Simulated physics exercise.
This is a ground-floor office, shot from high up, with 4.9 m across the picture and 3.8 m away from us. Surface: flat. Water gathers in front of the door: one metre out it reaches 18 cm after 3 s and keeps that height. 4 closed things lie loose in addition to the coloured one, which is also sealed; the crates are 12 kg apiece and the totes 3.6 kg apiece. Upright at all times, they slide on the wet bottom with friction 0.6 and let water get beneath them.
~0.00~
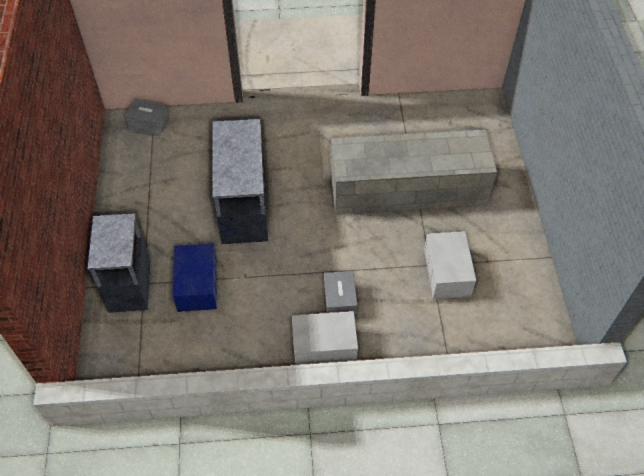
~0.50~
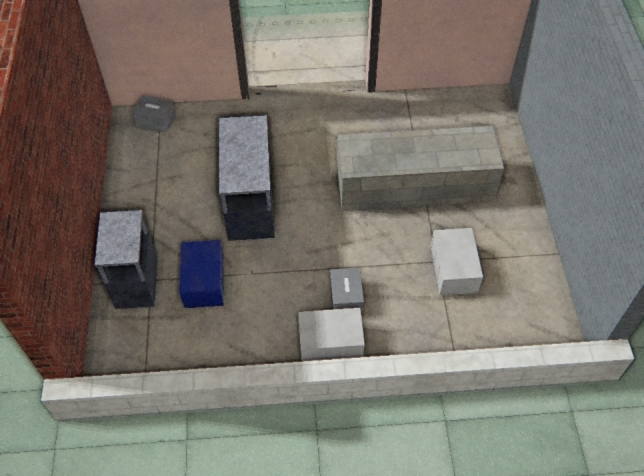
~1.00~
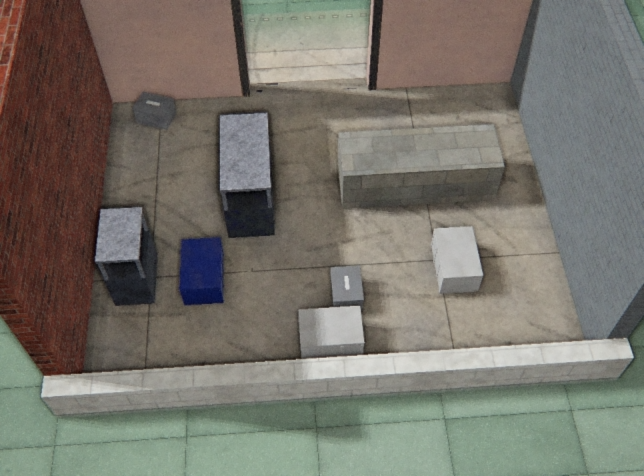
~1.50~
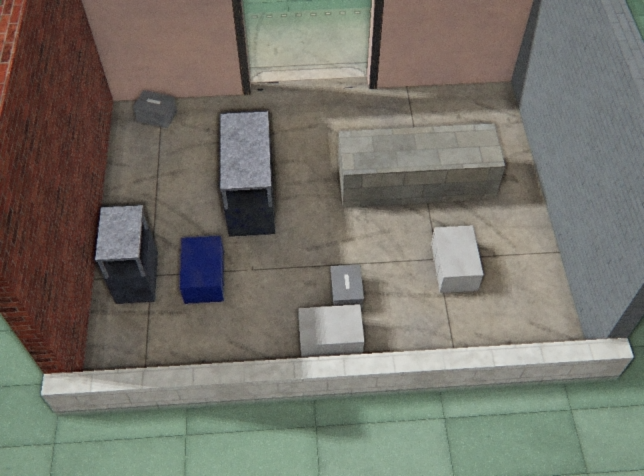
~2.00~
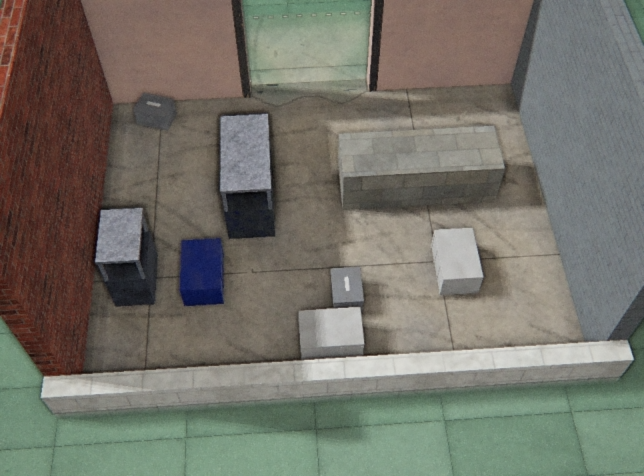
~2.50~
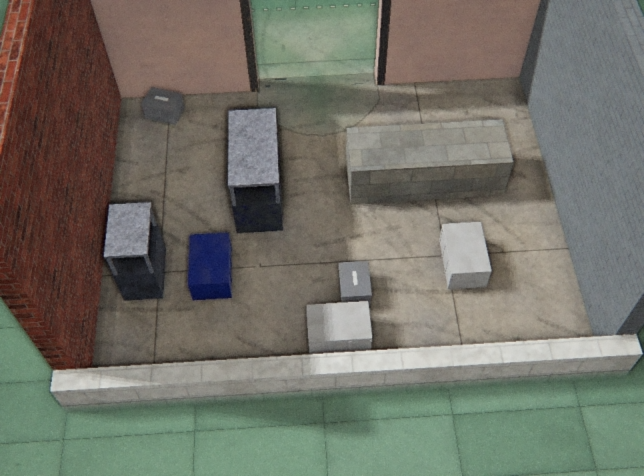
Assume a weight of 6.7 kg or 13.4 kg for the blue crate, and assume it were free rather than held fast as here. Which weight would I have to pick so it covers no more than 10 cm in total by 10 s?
Pick the larger one.
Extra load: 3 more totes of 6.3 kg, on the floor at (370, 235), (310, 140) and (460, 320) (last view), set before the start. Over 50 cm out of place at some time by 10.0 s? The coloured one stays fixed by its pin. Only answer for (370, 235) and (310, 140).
First stays inside, then exceeds it.
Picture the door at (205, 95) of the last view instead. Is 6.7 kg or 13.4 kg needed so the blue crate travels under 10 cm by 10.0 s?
So neither mass does it.
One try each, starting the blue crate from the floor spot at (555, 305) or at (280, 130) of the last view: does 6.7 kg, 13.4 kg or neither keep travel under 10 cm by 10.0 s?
Taking the two spots in turn, neither keeps it, then neither keeps it.
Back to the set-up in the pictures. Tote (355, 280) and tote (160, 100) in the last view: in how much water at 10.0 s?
Close to 6 and 6 centimetres.
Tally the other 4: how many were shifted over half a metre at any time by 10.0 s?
It works out to 1.
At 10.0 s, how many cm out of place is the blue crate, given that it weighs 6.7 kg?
Close to 20 centimetres.
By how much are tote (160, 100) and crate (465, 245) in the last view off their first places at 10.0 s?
In turn: 10 cm, 20 cm.
After 3.5 s the blue crate would be 0 cm from its start with 6.7 kg and 0 cm from its start with 13.4 kg; 0 cm of water round it then.
After 4.5 s the blue crate would be 0 cm from its start with 6.7 kg and 0 cm from its start with 13.4 kg; 0 cm of water round it then.
After 7.0 s the blue crate would be 0 cm from its start with 6.7 kg and 0 cm from its start with 13.4 kg; 1 cm of water round it then.
After 10.0 s the blue crate would be 21 cm from its start with 6.7 kg and 0 cm from its start with 13.4 kg; 4 cm of water round it then.
